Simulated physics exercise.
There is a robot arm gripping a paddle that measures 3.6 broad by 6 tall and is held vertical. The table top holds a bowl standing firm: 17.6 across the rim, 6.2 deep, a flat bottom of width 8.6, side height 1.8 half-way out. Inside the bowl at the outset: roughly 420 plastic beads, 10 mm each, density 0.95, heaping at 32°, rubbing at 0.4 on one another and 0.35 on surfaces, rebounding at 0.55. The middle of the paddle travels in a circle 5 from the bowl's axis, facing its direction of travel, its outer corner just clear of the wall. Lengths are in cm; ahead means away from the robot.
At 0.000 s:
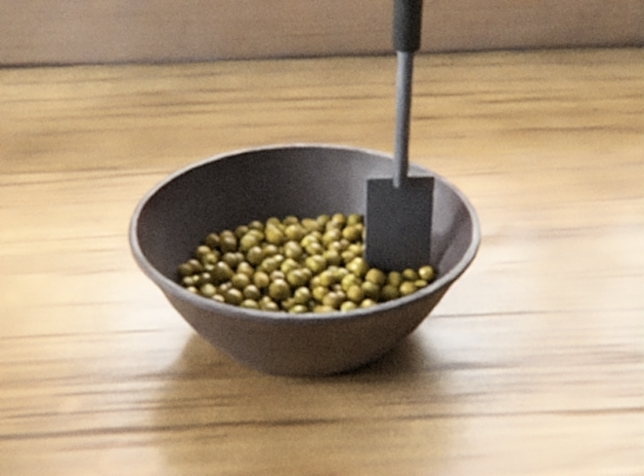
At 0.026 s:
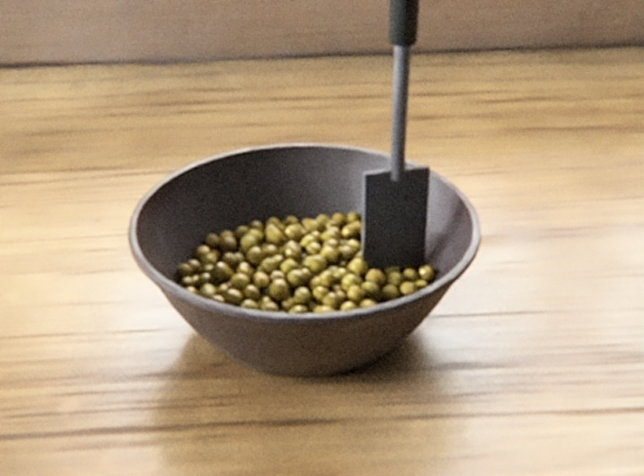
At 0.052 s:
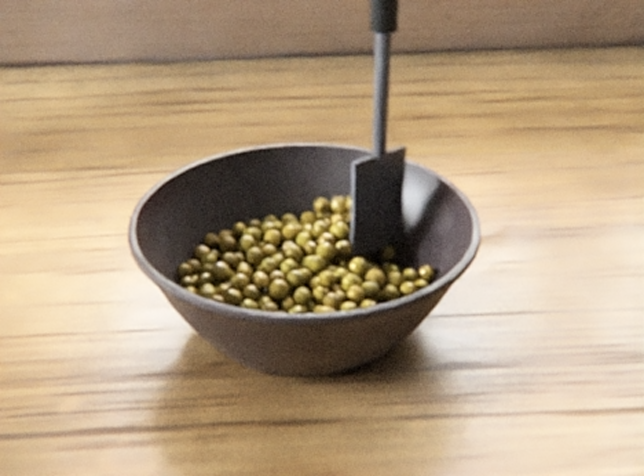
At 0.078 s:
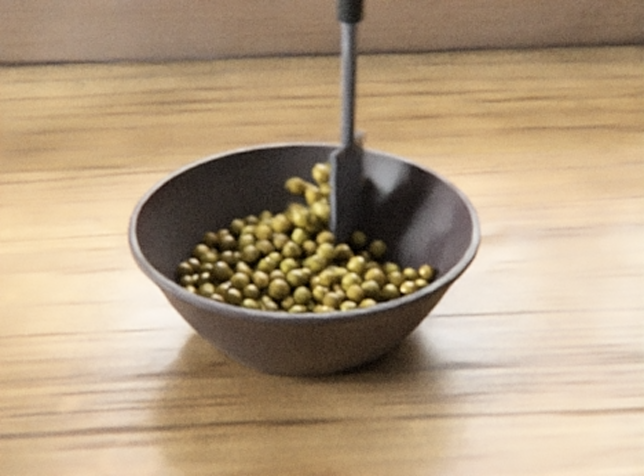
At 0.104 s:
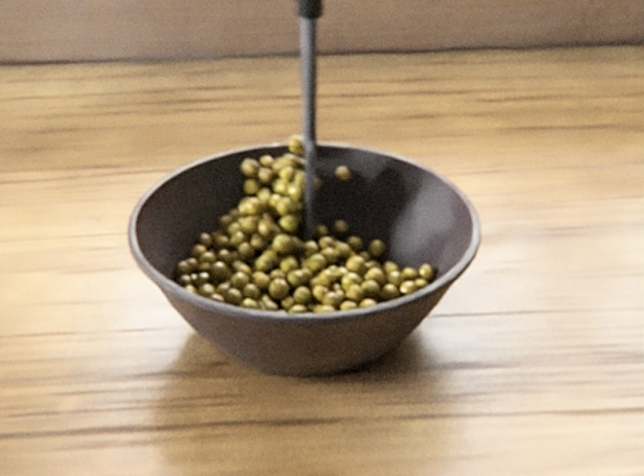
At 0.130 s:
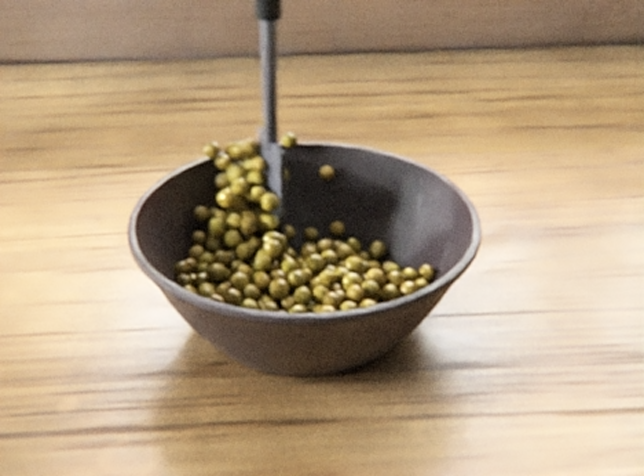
A dark paddle sweeping leftward along the far side of a grey bowl, turning and pushing green beads up the wall.
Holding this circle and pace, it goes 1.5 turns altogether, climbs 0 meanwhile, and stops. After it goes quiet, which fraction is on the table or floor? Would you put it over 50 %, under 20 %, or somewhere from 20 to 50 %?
I would put it from 20 to 50 %.
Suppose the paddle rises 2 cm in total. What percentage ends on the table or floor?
10 per cent, roughly.
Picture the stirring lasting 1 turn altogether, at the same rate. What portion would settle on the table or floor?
I'd expect some 20 per cent.
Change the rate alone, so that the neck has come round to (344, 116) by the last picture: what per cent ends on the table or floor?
Around 10 in a hundred.
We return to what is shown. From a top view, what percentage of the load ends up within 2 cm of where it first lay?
Around 35 in a hundred, roughly.
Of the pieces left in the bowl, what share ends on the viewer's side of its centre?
I'd put it at roughly 55 per cent.
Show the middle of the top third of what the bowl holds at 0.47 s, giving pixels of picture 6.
(301, 228).
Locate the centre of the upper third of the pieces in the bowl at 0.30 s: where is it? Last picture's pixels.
Roughly at (345, 304).
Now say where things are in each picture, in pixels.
Paddle neck at (402, 150), 0° round; upper third of the load around (301, 278), from x 185 to 425, top at y 220; 416 in the bowl, in the first picture.
Paddle neck at (398, 143), 8° round; upper third of the load around (302, 278), from x 185 to 425, top at y 220, in the second picture.
Paddle neck at (380, 129), 31° round; upper third of the load around (304, 272), from x 185 to 425, top at y 205, in the third picture.
Paddle neck at (349, 117), 56° round; upper third of the load around (297, 267), from x 185 to 425, top at y 170, in the fourth picture.
Paddle neck at (310, 112), 82° round; upper third of the load around (281, 262), from x 180 to 425, top at y 145, in the fifth picture.
Paddle neck at (270, 115), 107° round; upper third of the load around (257, 259), from x 180 to 425, top at y 125; 416 in the bowl, in the sixth picture.
After 0.30 s, 272° round, highest piece 10 above the table; 374 in the bowl, 12 on the table or floor, 30 in flight or on the tool.
After 0.47 s, 78° round, highest piece 10 above the table; 322 in the bowl, 62 on the table or floor, 32 in flight or on the tool.
After 0.76 s, 180° round, highest piece 7 above the table; 293 in the bowl, 122 on the table or floor, 1 in flight or on the tool.
After 1.46 s, 180° round, highest piece 4 above the table; 293 in the bowl, 123 on the table or floor.
At rest, 293 in the bowl, 123 on the table or floor. That is 30 % on the table or floor.
